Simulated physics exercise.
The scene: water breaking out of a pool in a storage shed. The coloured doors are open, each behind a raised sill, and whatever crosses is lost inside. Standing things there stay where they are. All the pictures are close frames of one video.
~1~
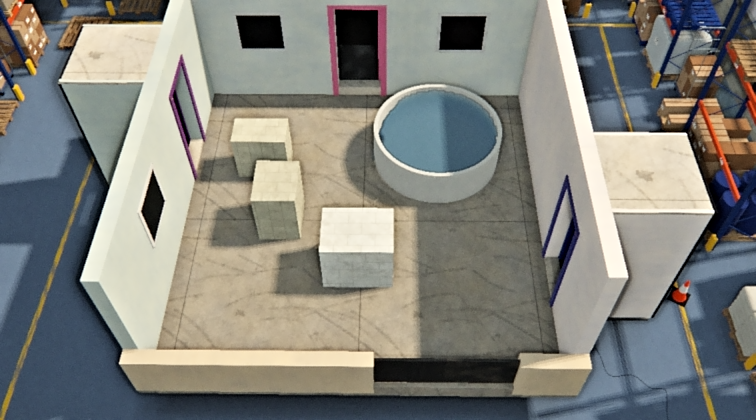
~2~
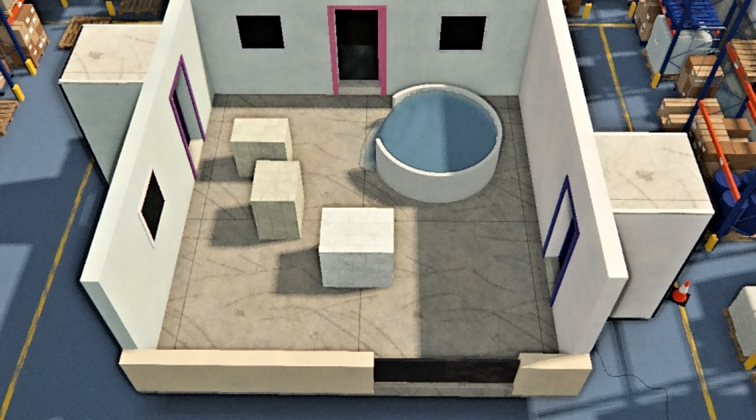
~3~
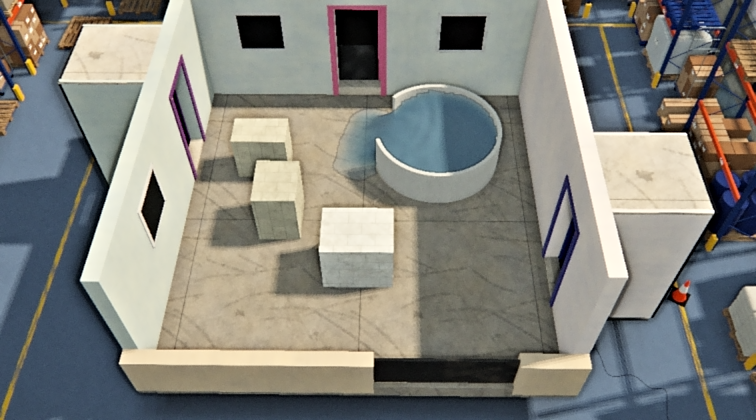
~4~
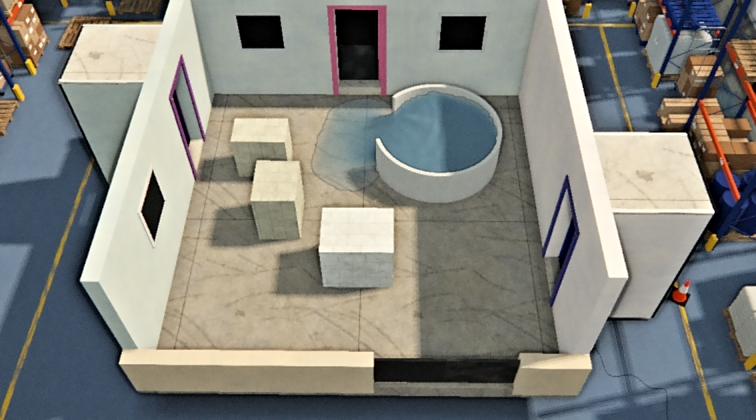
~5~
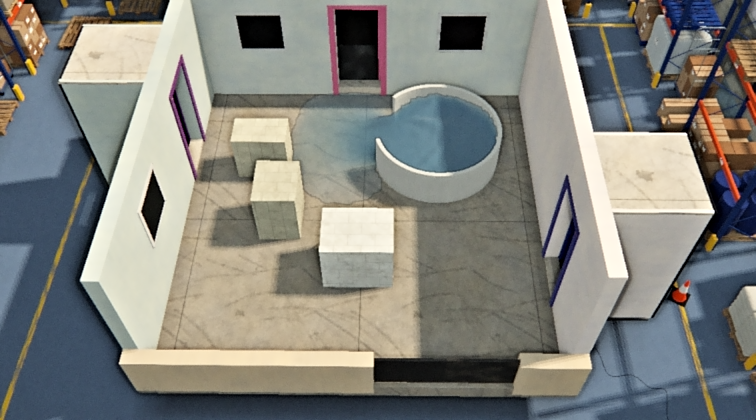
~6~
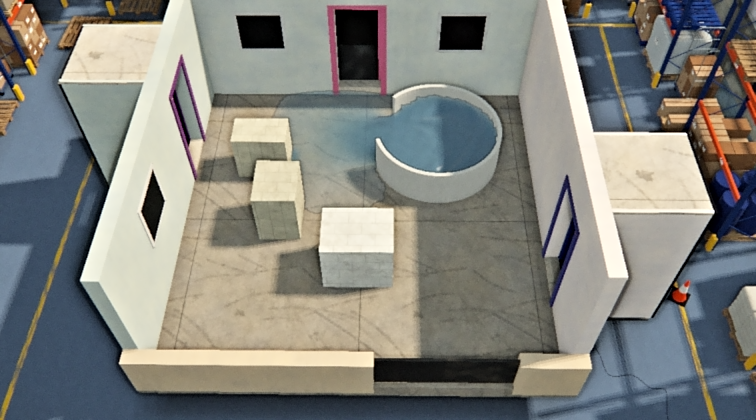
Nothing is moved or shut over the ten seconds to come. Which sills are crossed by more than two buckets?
The purple door sill is crossed by more than that. The pink door sill is not crossed by that much. The blue door sill is crossed by more than that.
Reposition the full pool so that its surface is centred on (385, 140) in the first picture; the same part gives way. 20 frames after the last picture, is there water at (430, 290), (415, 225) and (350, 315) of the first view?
So, in the order given, I'd say unaffected, soaked through, unaffected.
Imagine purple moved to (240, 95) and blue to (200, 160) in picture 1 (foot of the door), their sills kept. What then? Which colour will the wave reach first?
I reckon it's the one in pink.
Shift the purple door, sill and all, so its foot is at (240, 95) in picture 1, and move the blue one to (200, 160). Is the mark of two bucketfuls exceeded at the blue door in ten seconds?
Here the blue door crosses the line.
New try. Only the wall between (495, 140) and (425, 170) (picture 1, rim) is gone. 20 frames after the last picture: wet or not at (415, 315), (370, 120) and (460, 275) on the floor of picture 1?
Going through them, the first would be submerged, the next still bare and the last submerged.
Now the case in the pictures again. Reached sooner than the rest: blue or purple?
That's the purple one.
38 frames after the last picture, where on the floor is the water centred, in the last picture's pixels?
About (320, 189) in the last view.
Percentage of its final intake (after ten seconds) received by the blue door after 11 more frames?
Approximately 0 in a hundred, I reckon.
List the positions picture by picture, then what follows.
The first frame shows the pool at (438, 131) is whole and still.
In the second frame, water pours out at (380, 134) and has run to (366, 168).
In the third frame, water pours out at (380, 137) and has run to (350, 175).
In the fourth frame, water pours out at (380, 138) and has run to (320, 173).
In the fifth frame, water pours out at (380, 138) and has run to (309, 104).
In the sixth frame, the front is at (293, 95), out from the gap at (380, 138).
A moment on, water covers 25 % of the floor; the purple door wet at the sill, nothing in, the pink door wet at the sill, nothing in, the blue door not reached.
Next, water covers 35 % of the floor; the purple door under two buckets in, the pink door under two buckets in, the blue door not reached.
Then, water covers 45 % of the floor; the purple door over two buckets in, the pink door under two buckets in, the blue door not reached.
Later, water covers 75 % of the floor; the purple door far over two buckets in, the pink door under two buckets in, the blue door not reached.
In the end, water covers 100 % of the floor; the purple door far over two buckets in, the pink door under two buckets in, the blue door over two buckets in.
